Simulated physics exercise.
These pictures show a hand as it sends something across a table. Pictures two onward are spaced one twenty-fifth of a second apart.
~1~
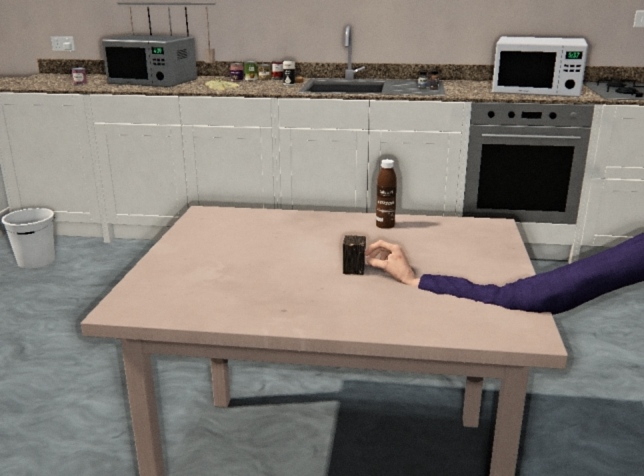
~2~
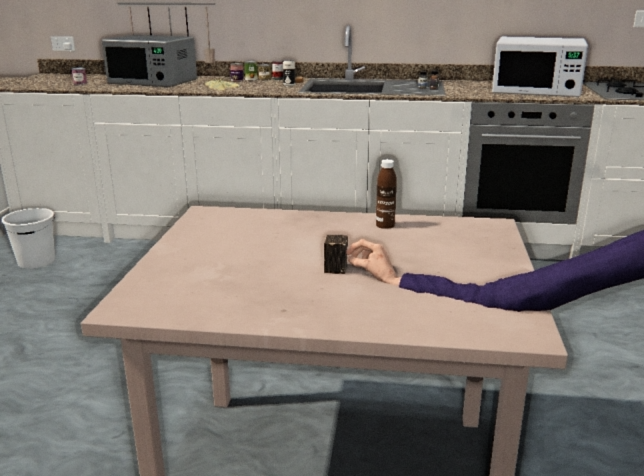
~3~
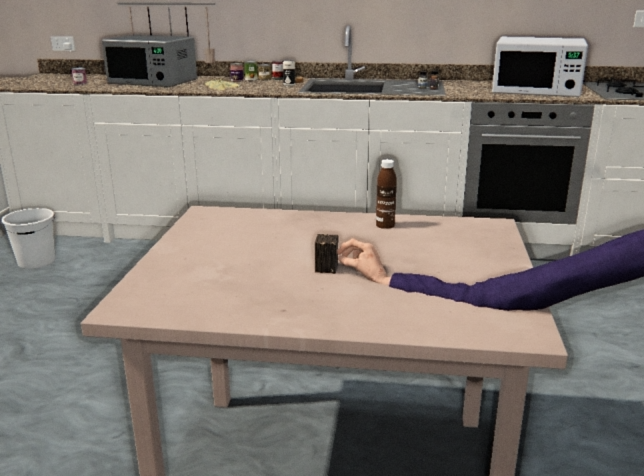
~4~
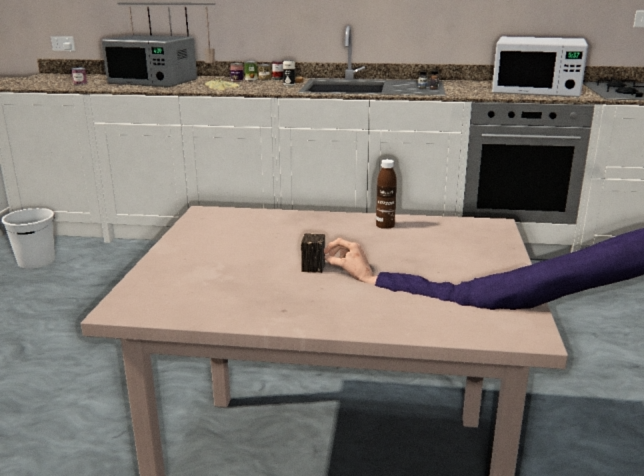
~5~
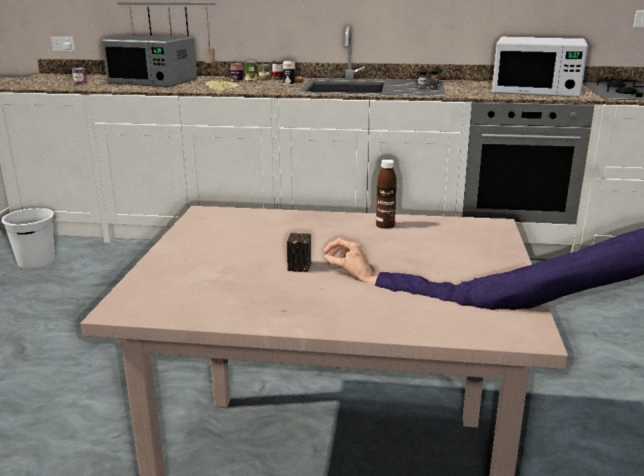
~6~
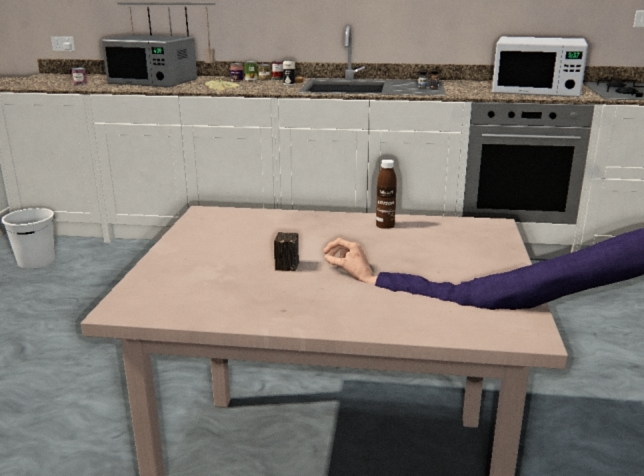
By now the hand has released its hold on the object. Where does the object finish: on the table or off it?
On the table.
Then, 0.10 s on from there, black block shifted well along near (263, 251).
Then, 0.20 s on from there, black block shifted well along near (249, 250).
In the end, moved from the start, black block. At the end, from the last picture's camera, black block near (245, 250).
